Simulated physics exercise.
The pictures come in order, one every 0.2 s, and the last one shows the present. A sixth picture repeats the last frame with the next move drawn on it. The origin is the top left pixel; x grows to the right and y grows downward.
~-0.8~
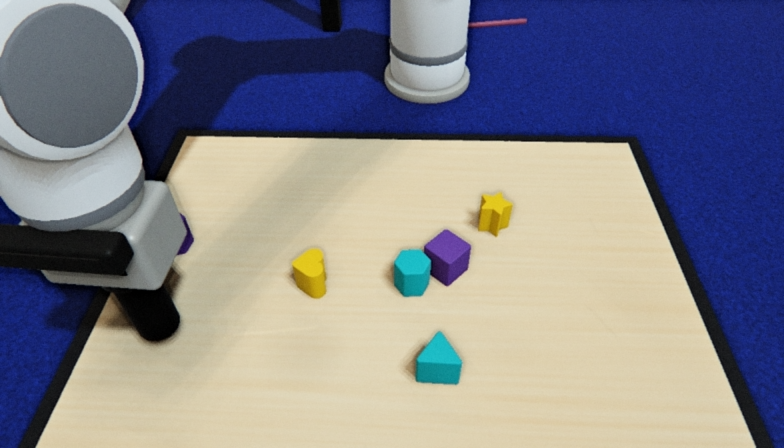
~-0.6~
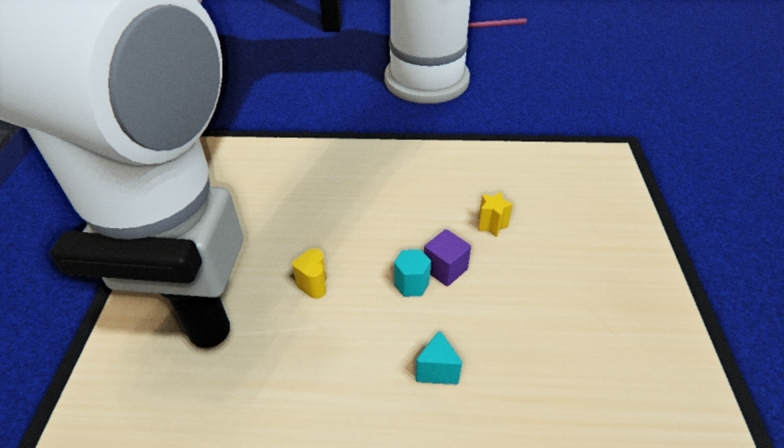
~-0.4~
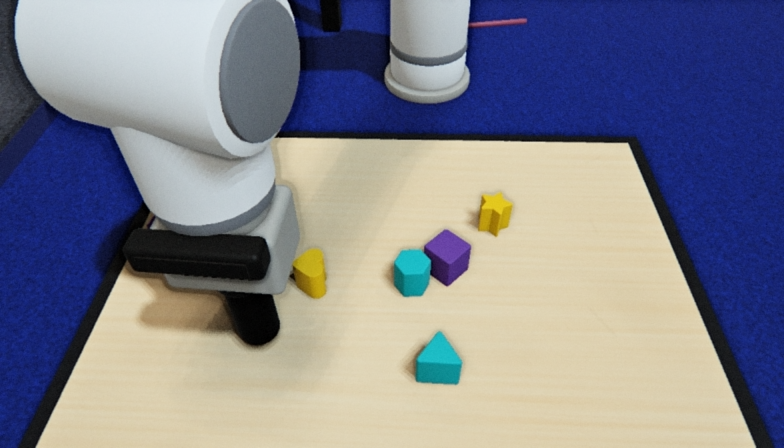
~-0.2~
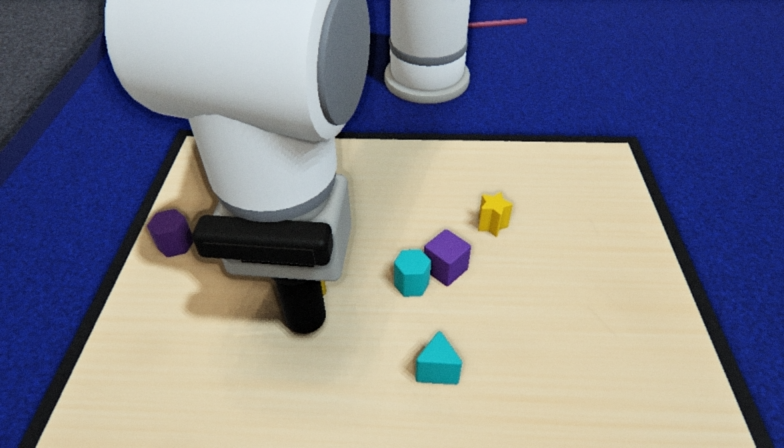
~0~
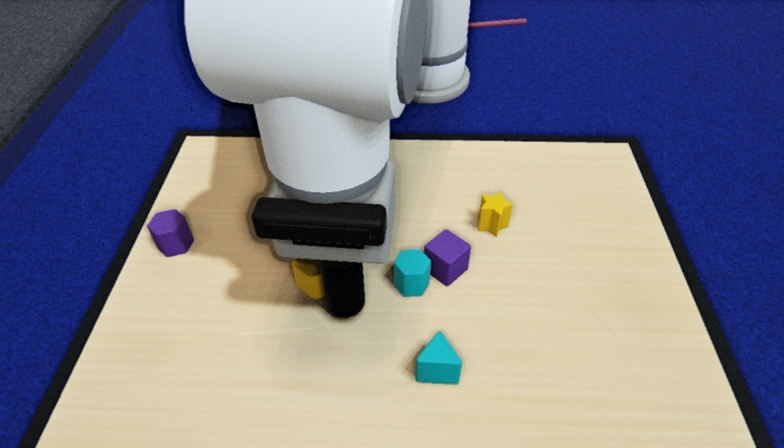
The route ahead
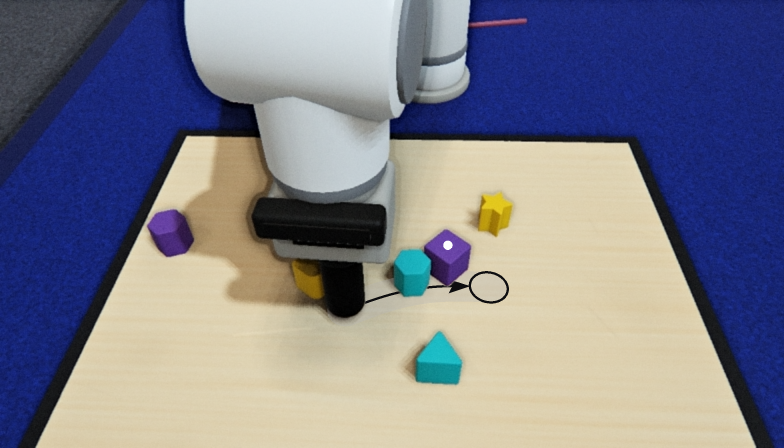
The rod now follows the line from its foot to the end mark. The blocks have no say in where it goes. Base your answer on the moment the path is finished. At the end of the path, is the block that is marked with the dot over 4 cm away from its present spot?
Yes - that is the case.
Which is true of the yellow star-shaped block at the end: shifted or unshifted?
That block gets shifted.
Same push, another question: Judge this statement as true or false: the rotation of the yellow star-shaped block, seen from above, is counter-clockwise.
The statement is correct.
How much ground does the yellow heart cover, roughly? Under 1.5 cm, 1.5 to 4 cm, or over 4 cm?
It gets moved under 1.5 cm.
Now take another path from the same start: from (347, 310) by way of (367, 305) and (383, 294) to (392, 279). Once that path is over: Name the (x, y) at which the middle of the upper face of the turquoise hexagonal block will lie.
Near (425, 246).
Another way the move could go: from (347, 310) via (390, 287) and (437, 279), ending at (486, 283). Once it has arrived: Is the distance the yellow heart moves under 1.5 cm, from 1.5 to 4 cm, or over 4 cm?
I'd go with under 1.5 cm for this block.
Drawn move, from (347, 310) by way of (393, 294) and (440, 286) to (489, 287); the dot is on the purple square block.
What follows on the original path. One third of the way, rod (394, 287); turquoise hexagonal block (425, 256); purple square block (454, 243).
Two thirds of the way, rod (442, 280); turquoise hexagonal block (470, 245), turned 25° anticlockwise; purple square block (490, 227).
At the end, rod (490, 280); yellow heart still; turquoise hexagonal block (510, 240), turned 55° anticlockwise; purple square block (511, 216), turned 45° anticlockwise; yellow star-shaped block (497, 195), turned 30° anticlockwise.
